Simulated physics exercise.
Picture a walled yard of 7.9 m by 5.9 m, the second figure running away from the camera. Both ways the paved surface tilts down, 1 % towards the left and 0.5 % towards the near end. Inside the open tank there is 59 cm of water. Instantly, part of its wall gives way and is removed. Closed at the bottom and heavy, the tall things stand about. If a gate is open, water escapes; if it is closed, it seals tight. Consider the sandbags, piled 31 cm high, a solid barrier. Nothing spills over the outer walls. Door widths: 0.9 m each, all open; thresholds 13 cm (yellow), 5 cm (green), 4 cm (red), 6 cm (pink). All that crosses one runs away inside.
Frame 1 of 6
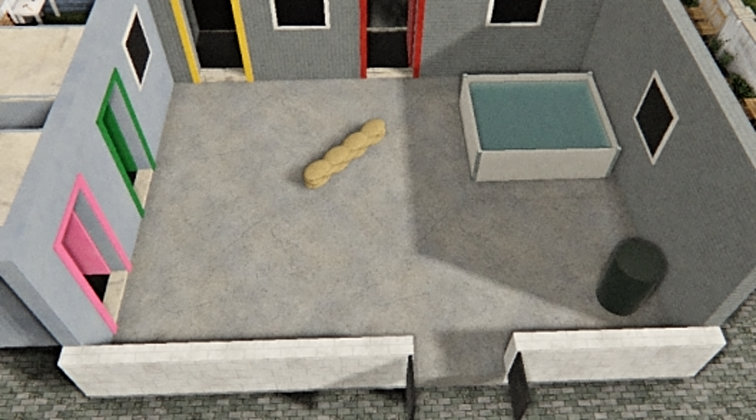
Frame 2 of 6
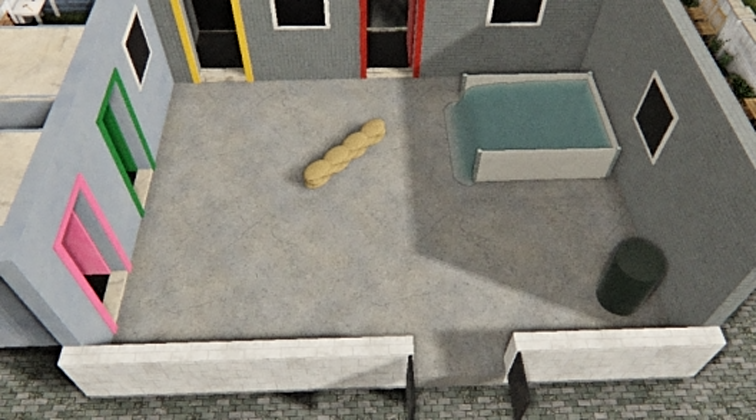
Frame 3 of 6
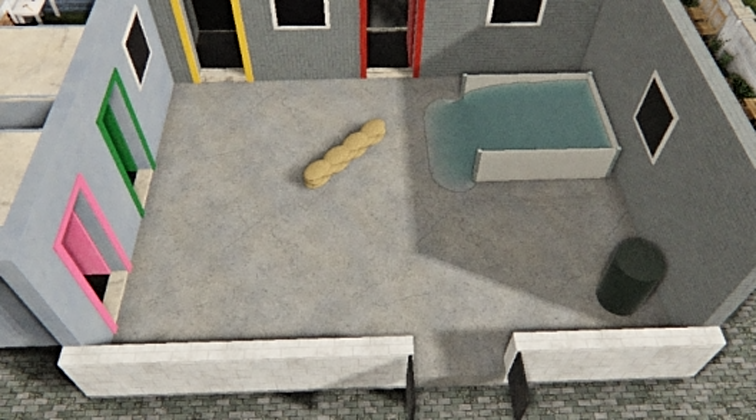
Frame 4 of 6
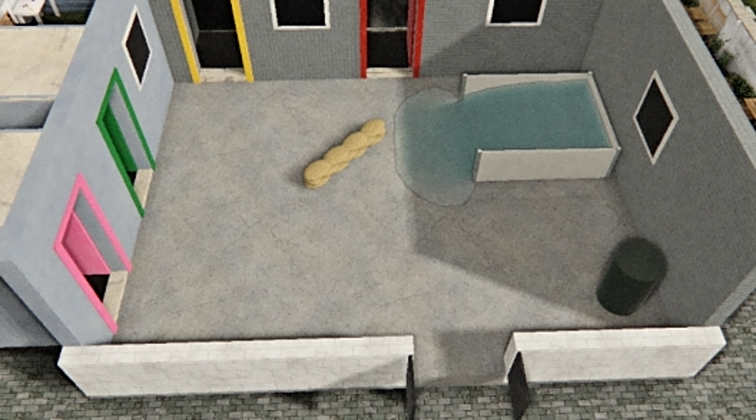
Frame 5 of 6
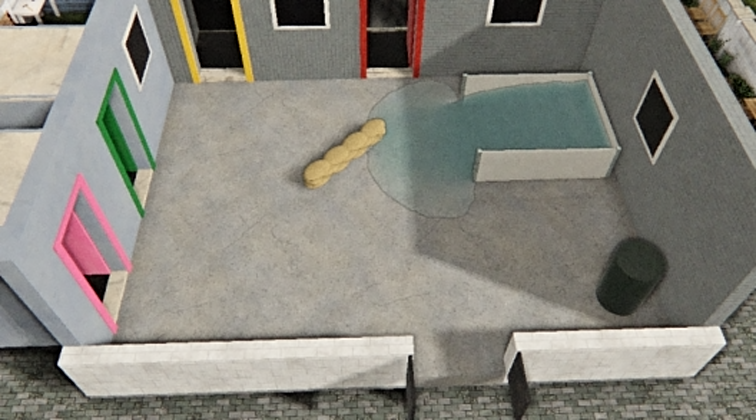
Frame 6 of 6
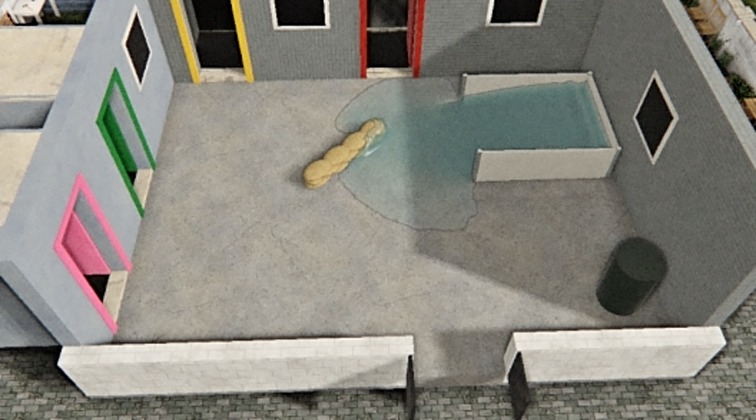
Water pours from the tank's open left side and spreads across the floor around the sandbags.
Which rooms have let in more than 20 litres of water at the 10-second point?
The room behind the yellow door is at or below 20 litres; the room behind the green door is above 20 litres; the room behind the red door is above 20 litres; the room behind the pink door is above 20 litres.
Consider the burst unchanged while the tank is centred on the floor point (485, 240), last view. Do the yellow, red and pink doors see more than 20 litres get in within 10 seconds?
Well, against that limit, at yellow it's within bounds, at red it's within bounds, and at pink it's too much.
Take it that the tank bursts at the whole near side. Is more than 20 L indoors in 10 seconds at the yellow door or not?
Yellow: Falls short.
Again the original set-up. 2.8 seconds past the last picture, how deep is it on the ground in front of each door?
Centimetres: Yellow 7 / green 6 / red 8 / pink 13.
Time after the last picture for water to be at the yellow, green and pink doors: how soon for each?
Yellow: 1.1 s; green: 2.6 s; pink: 1.6 s.
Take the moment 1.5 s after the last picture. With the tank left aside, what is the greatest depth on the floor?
Around 32 centimetres deep.
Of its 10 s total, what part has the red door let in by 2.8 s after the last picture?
I'd say close to 65 percent.
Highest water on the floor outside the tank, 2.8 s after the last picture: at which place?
The spot is near (106, 371) in the last view.
Then, 0.7 s after the last picture water covers 25 % of the floor and is deepest (36 cm) near (383, 142); yellow door not reached, green door not reached, red door 5 cm at the sill, 1 L in, pink door not reached.
Then, 1.5 s after the last picture water covers 45 % of the floor and is deepest (32 cm) near (383, 142); yellow door 8 cm at the sill, 0 L in, green door not reached, red door 5 cm at the sill, 18 L in, pink door not reached.
Then, 2.8 s after the last picture water covers 55 % of the floor and is deepest (32 cm) near (106, 371); yellow door 7 cm at the sill, 0 L in, green door 6 cm at the sill, 0 L in, red door 8 cm at the sill, 43 L in, pink door 13 cm at the sill, 11 L in.
Then, 5.3 s after the last picture water covers 70 % of the floor and is deepest (22 cm) near (252, 366); yellow door 8 cm at the sill, 2 L in, green door 9 cm at the sill, 6 L in, red door 5 cm at the sill, 65 L in, pink door 14 cm at the sill, 99 L in.
Then, 9.3 s after the last picture water covers 90 % of the floor and is deepest (12 cm) near (106, 371); yellow door 7 cm at the sill, 2 L in, green door 10 cm at the sill, 68 L in, red door 3 cm at the sill, 66 L in, pink door 9 cm at the sill, 171 L in.
